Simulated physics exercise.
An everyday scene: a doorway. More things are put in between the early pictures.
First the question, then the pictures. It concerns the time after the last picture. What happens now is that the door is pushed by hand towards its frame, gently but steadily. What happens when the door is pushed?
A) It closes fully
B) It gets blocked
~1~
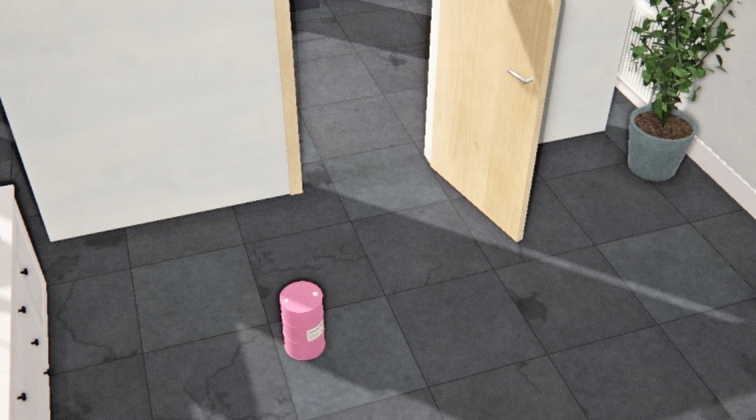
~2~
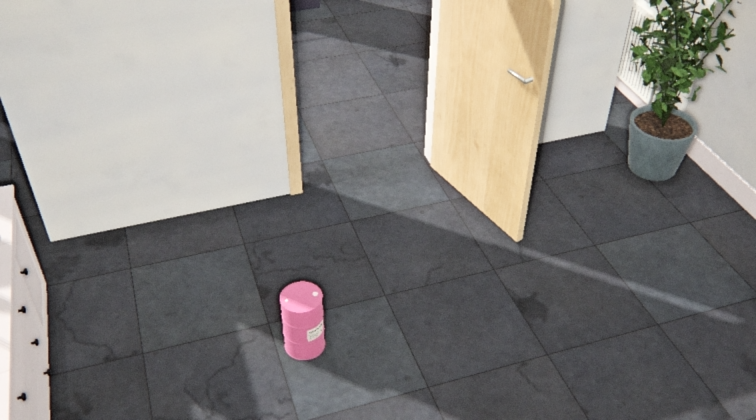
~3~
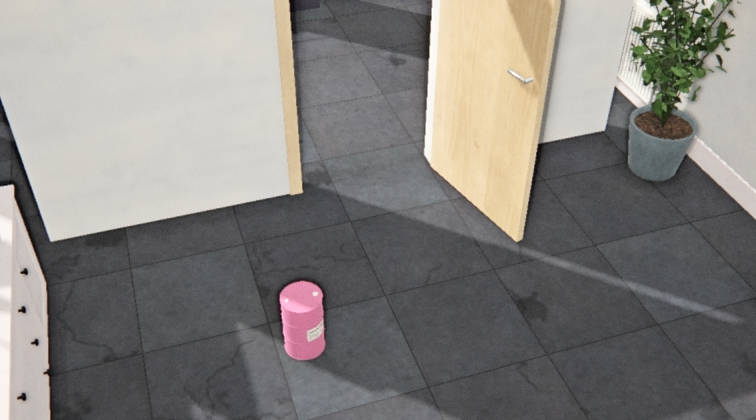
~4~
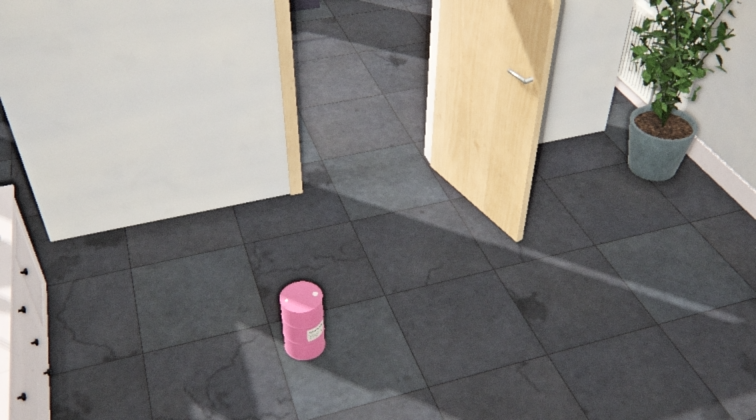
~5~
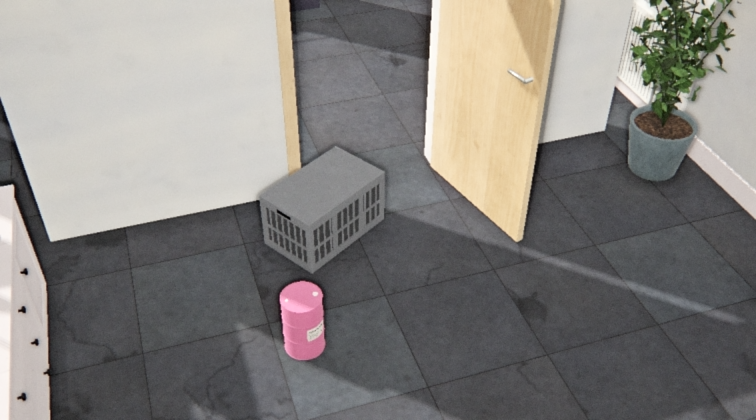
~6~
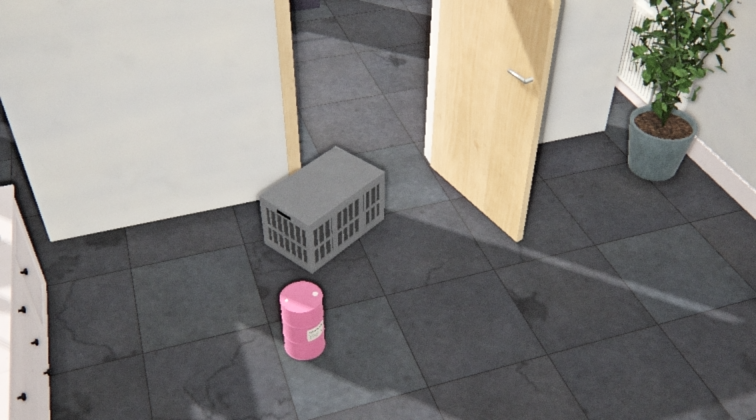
Answer: B.
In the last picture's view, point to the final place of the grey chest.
At about (315, 205).
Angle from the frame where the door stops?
I'd say it stays open by roughly 35 degrees.
Then, 0.60 s past the last view, door 90° open.
Then, 0.90 s past the last view, door 72° open.
Then, 1.20 s past the last view, door 52° open.
Then, 1.50 s past the last view, door 36° open; grey chest displaced a little near (318, 206).
Finally, door 34° open; both still in place. Final places as the last picture's camera would see them, grey chest near (315, 205).
